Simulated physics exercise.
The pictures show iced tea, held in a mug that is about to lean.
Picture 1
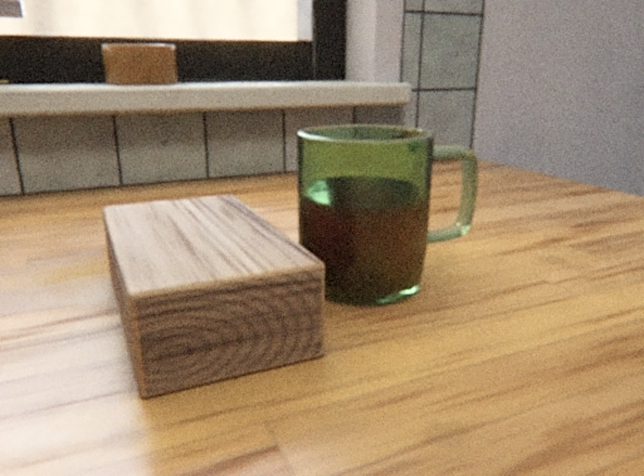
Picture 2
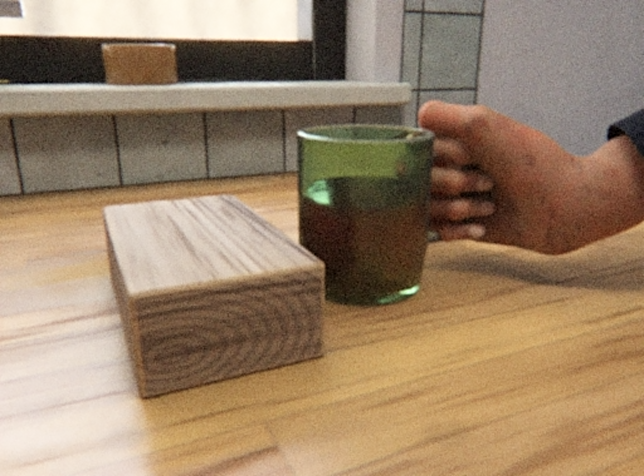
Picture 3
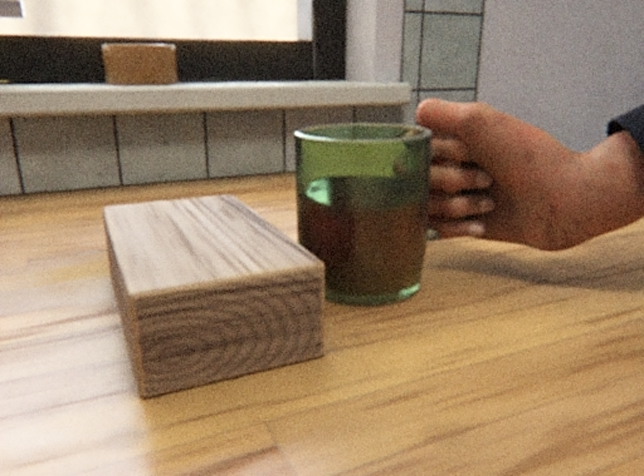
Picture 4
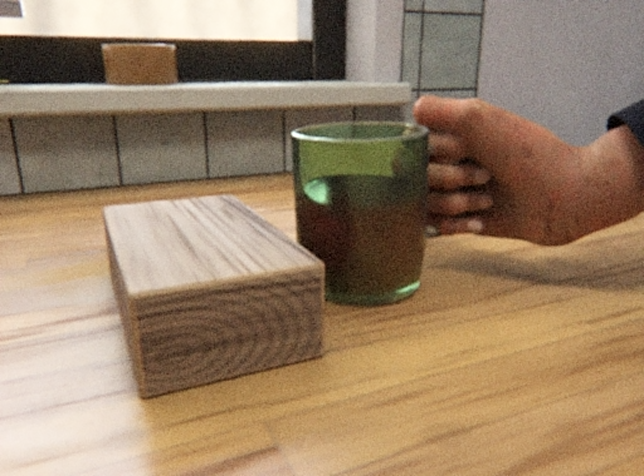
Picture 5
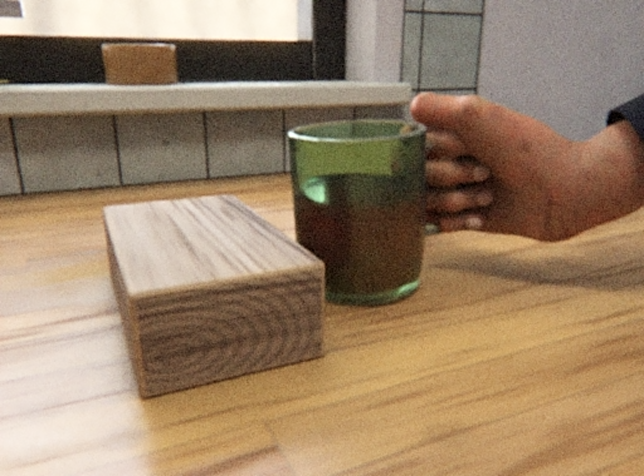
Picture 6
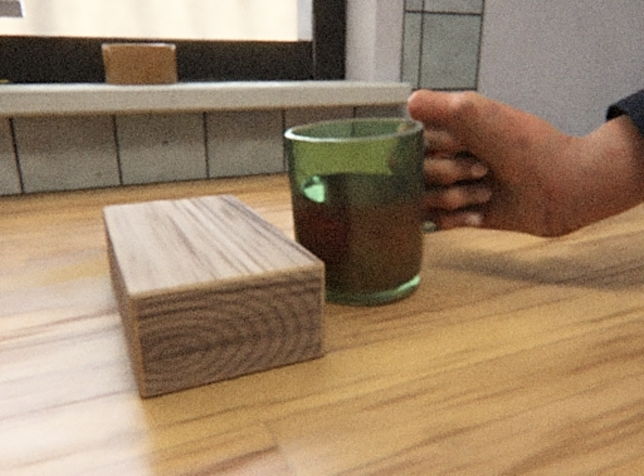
On a wooden table near a windowsill, a green glass mug of dark drink stood beside a wooden block until a hand took hold of it from the right and tilted it slightly left.
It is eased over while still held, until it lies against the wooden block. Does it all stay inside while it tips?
Nothing lost.
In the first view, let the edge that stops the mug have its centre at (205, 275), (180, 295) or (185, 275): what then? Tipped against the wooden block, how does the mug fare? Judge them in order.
Taking each try in turn, it splashes out, then splashes out, then splashes out.
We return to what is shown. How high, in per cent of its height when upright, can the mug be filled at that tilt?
About 85 per cent.
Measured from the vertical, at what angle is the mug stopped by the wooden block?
It ends up leaning roughly 20° from upright.
A moment on, the mug leans by about 10°; all is still inside.
Further on, the mug leans by about 20°; all is still inside.
When it is over, the mug leans by about 20°, against the wooden block; all is still inside.
